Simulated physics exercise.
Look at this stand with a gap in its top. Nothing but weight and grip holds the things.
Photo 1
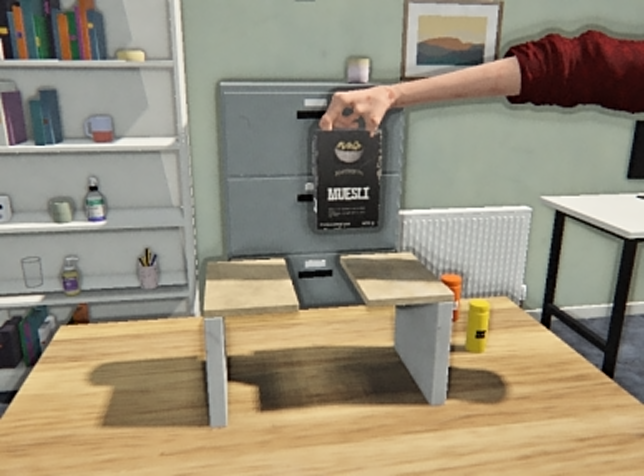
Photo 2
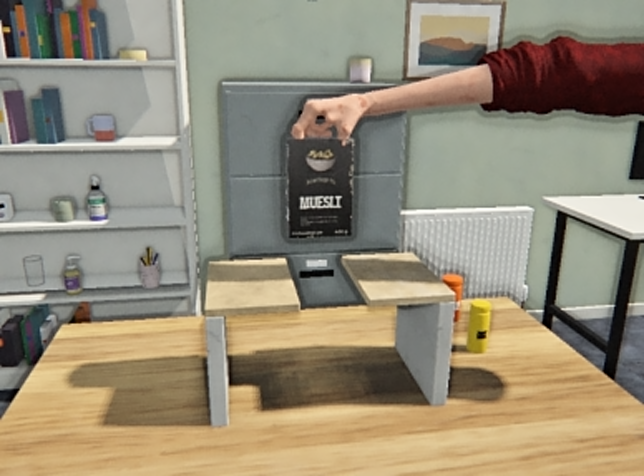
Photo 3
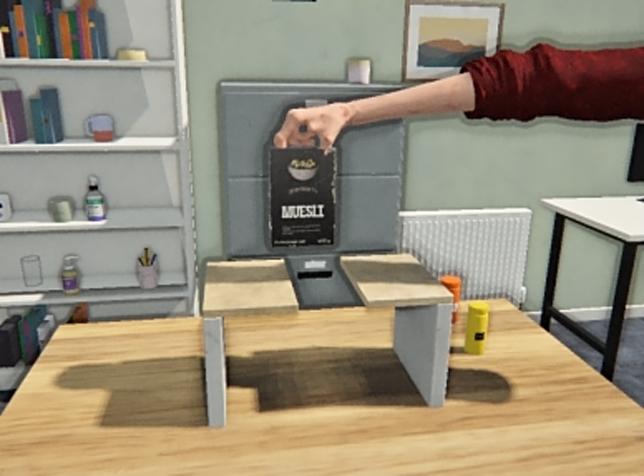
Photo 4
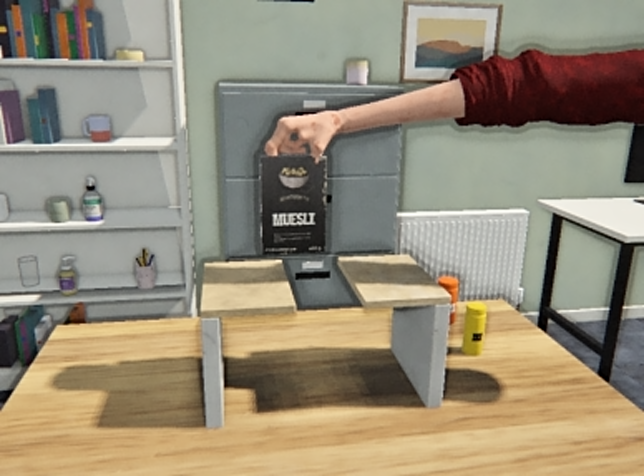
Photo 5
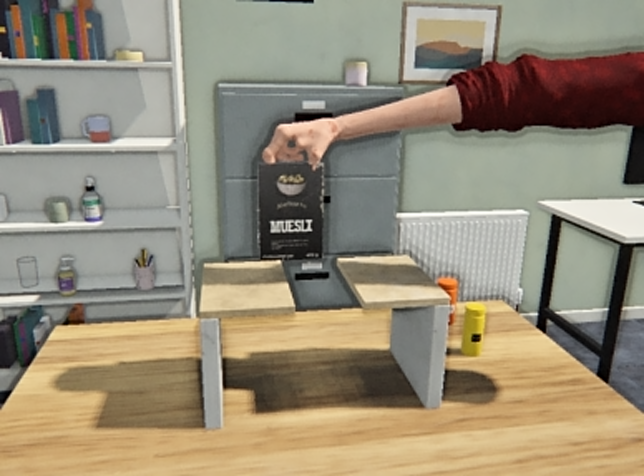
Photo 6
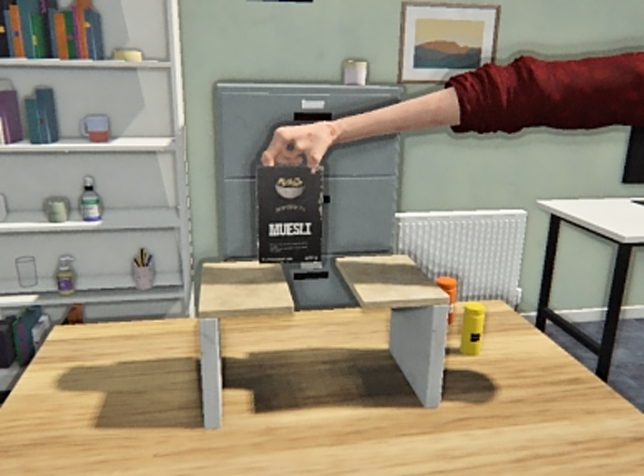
To begin with, a hand in a red sleeve holds a black muesli packet high over a small stand with a gap in its top, a yellow shaker behind it. The hand carries the packet left and downward, then slows, with only slight movement just above the stand.
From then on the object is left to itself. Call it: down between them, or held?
Held.
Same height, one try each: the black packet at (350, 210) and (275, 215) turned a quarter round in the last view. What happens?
First try it gets held up; second try it gets held up.
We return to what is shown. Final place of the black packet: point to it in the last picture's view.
At about (327, 257).
Then, 0.30 s after the last picture, black packet tipped 5° from how it was near (293, 235).
Then, 0.50 s after the last picture, black packet tipped 42° from how it was near (321, 248).
At rest, tipped over on the stand or table, black packet; the other 2 in place. Seen from the same camera at the end, black packet near (327, 256). The packet is caught.
